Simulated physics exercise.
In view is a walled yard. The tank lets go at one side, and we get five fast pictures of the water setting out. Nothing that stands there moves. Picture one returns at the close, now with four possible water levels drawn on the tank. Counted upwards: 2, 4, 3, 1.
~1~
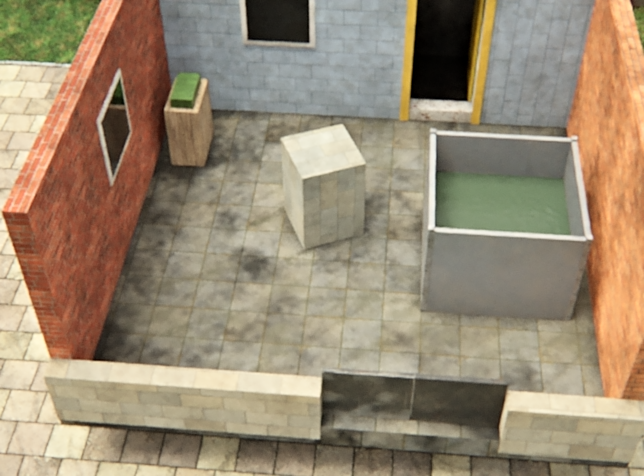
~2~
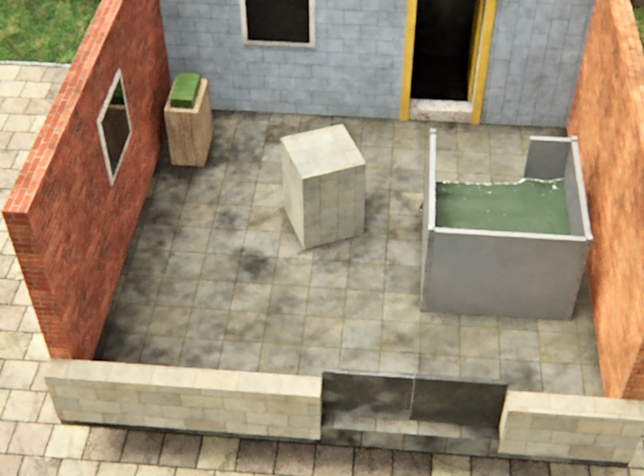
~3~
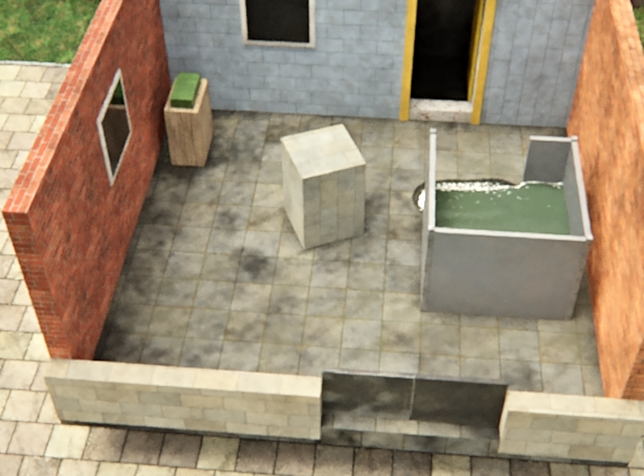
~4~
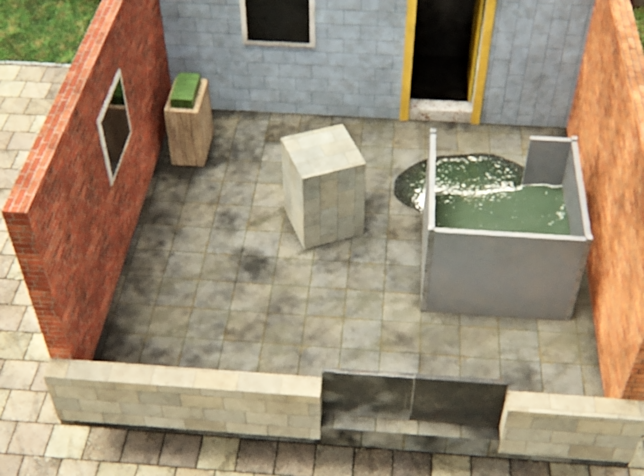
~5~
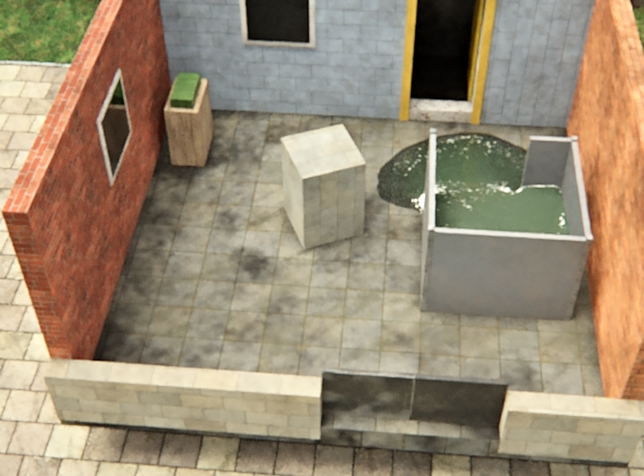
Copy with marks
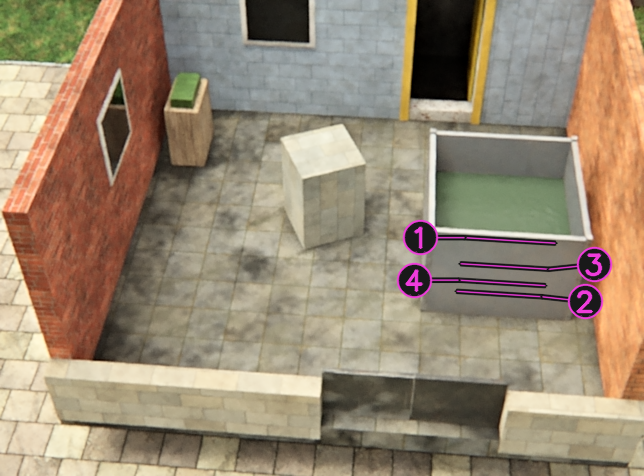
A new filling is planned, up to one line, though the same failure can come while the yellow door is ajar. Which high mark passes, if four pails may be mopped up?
That is line 2.
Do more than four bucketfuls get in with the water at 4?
Yes, that goes wrong.
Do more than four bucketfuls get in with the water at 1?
Yes.
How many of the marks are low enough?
One of them.
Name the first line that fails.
The answer is 4.
On the marked copy, 1 at (509, 240); 2 at (499, 294); 3 at (504, 266); 4 at (501, 282); from the bottom up 2, 4, 3, 1.
For line 1, dozens of bucketfuls pour in.
For line 2, a bucket or two gets in.
For line 3, dozens of bucketfuls pour in.
For line 4, about 9 bucketfuls get in.
